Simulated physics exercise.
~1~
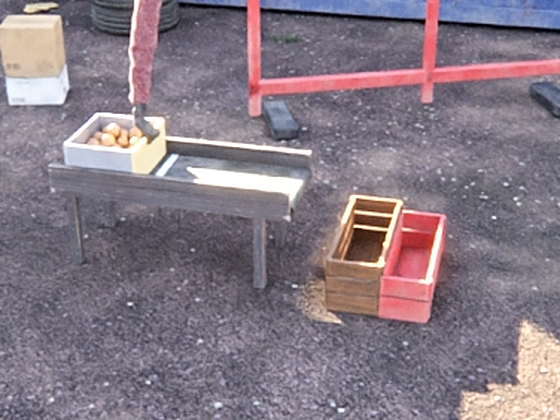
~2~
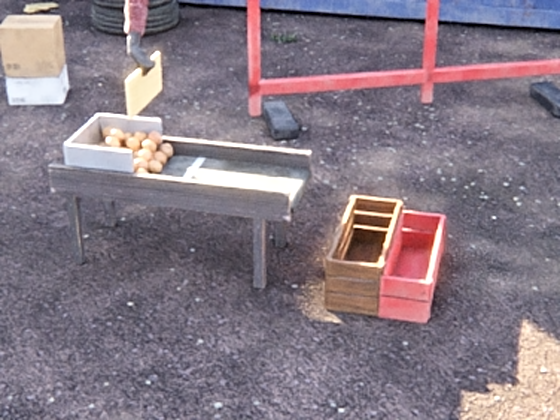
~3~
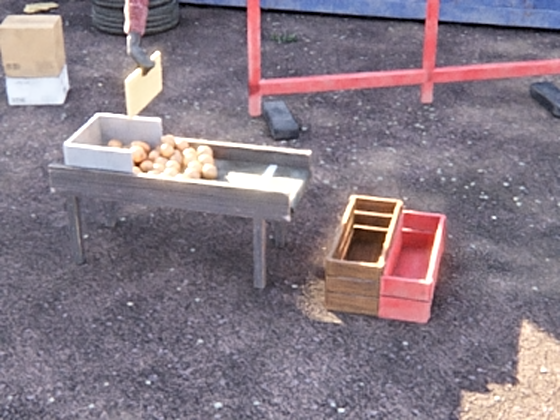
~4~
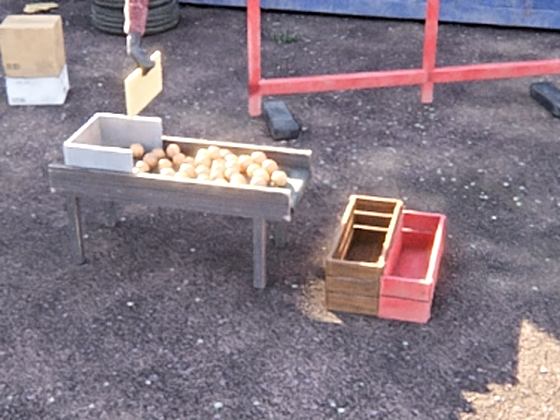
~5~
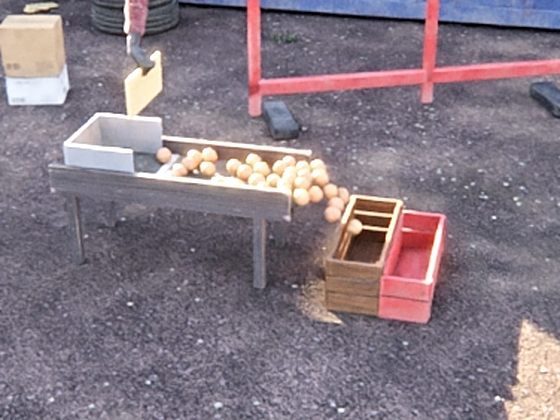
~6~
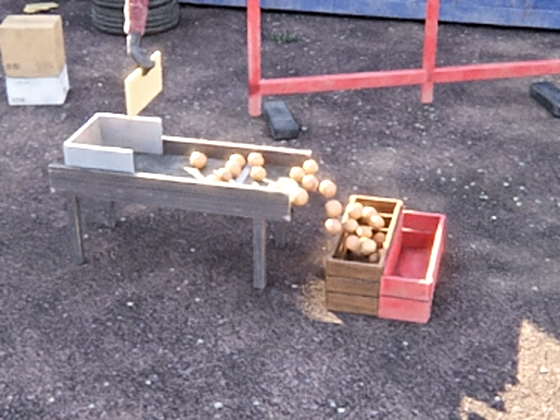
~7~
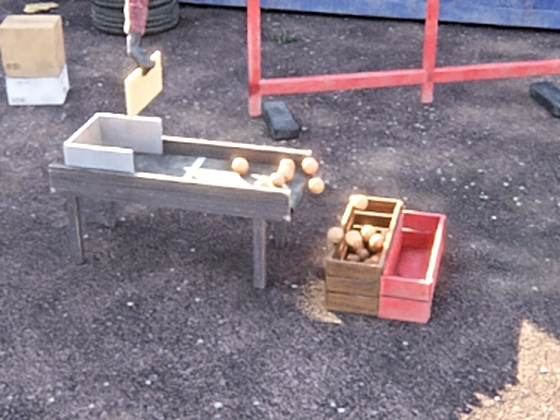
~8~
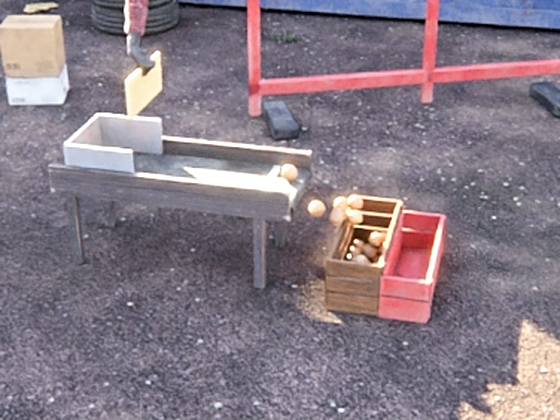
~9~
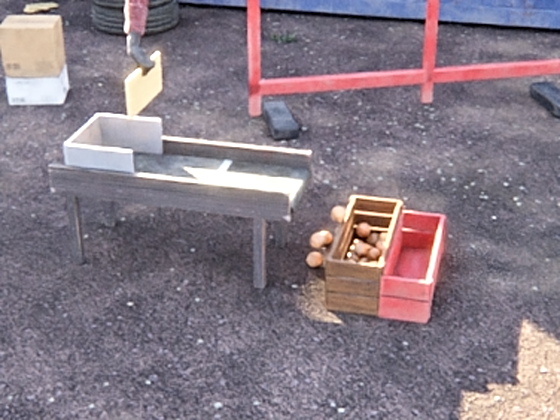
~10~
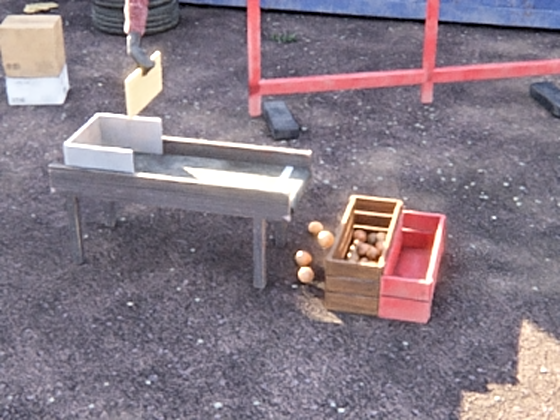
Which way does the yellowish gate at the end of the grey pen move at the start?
The gate moves up, lifted clear of the pen by the arm holding it.
